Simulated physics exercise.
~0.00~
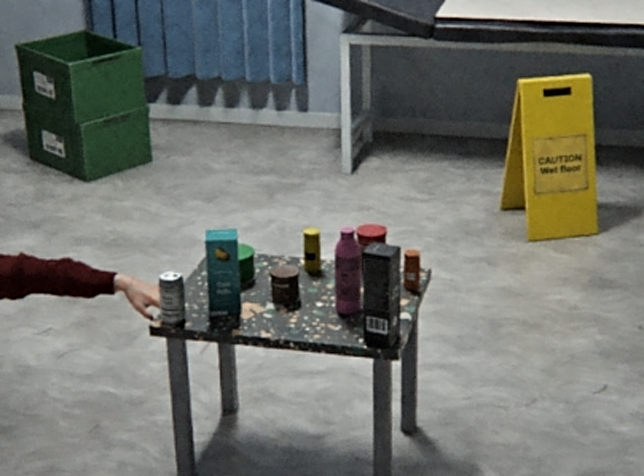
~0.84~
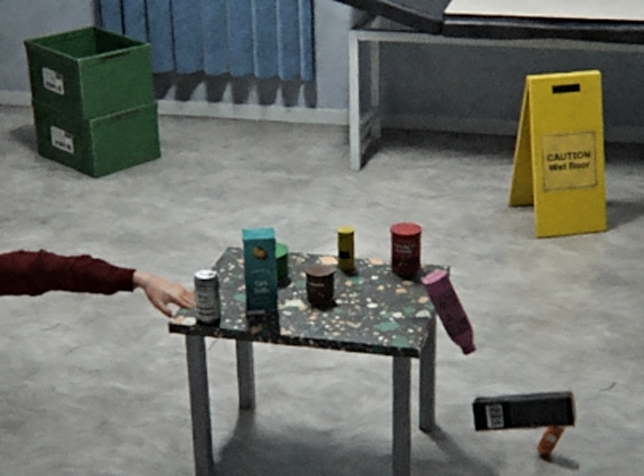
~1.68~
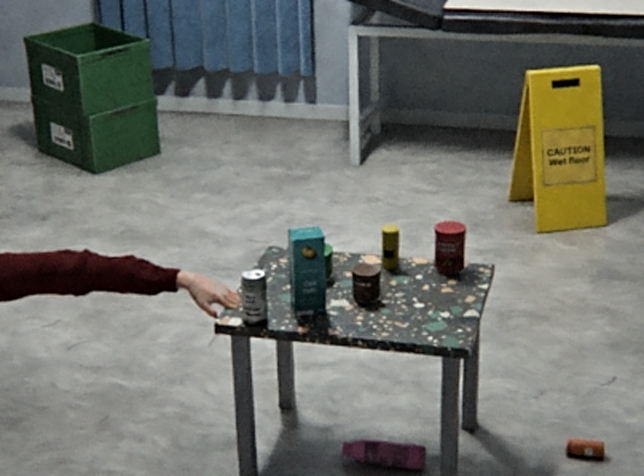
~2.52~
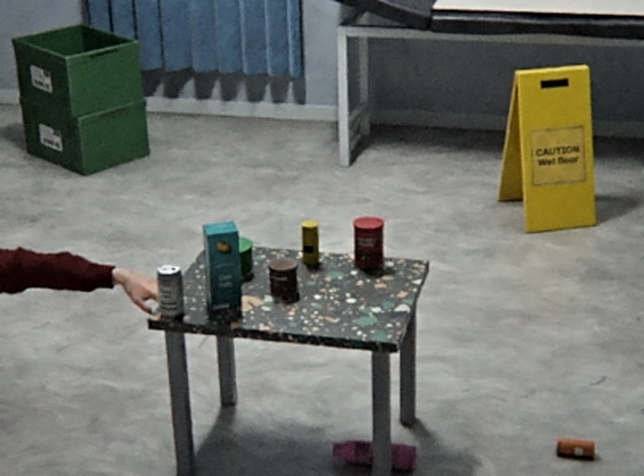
A hand jerks the small table, and a bottle, a carton and a shaker fall off.
